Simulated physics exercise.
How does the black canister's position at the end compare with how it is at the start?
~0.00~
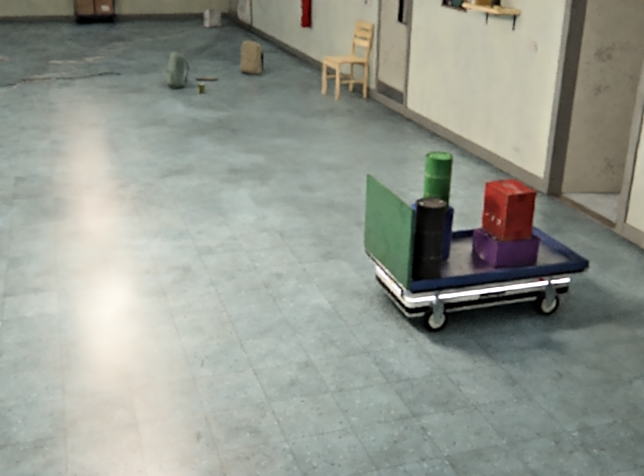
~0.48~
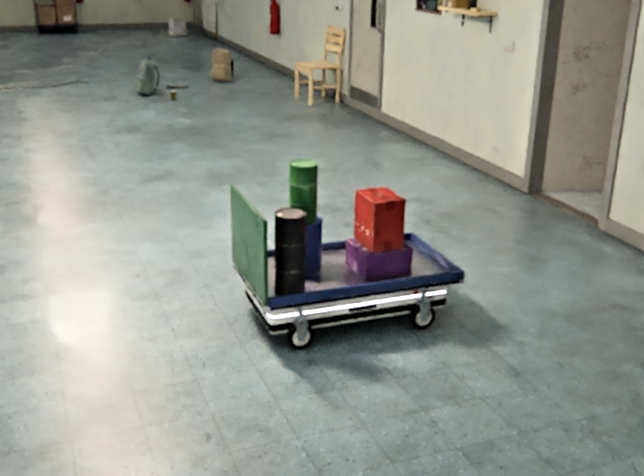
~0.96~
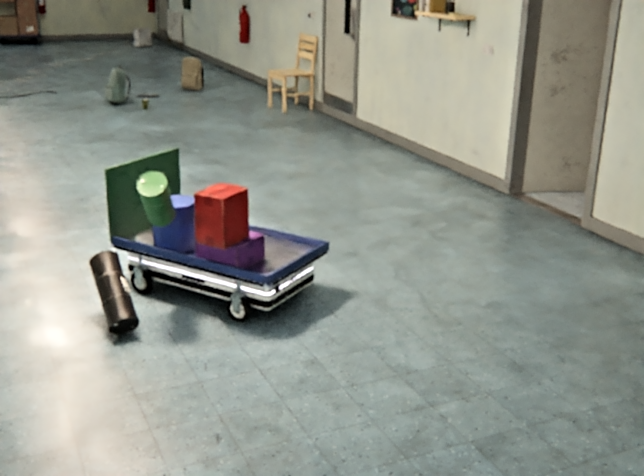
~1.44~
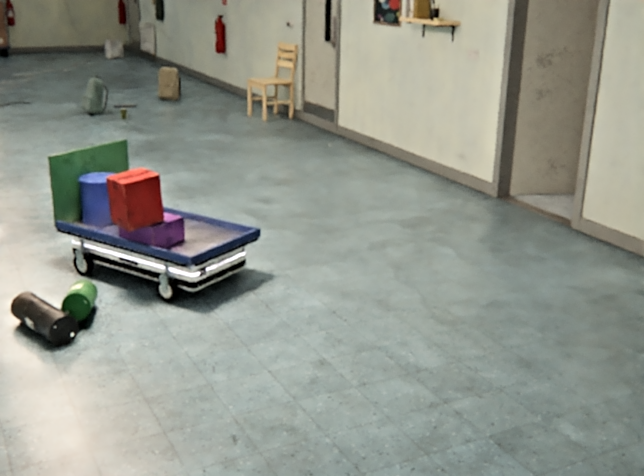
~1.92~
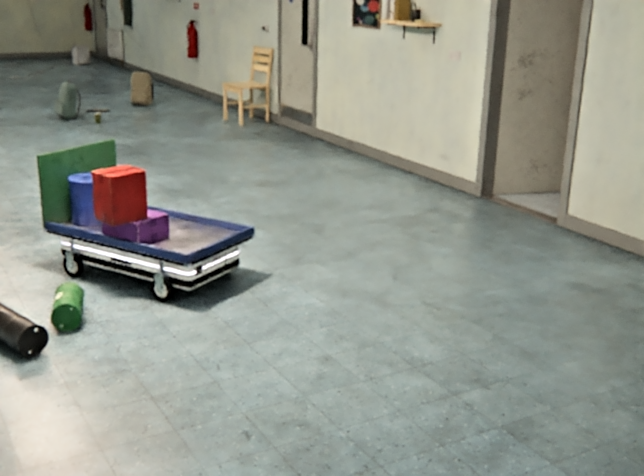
At the start the black canister stands upright on the cart, but at the end it lies on its side on the floor.
A flat blue cart with a tall green board at its left end rolls leftward across a grey tiled floor, seen from above in a wide hallway with a wooden chair and doorways behind. It carries a black canister, a green canister, a blue pail, and a red box resting on a purple parcel. As the cart turns, the black canister drops off the near side and the green one tips after it. The cart slows at the left, with both canisters lying on the floor beside it and the box, parcel and pail still aboard.
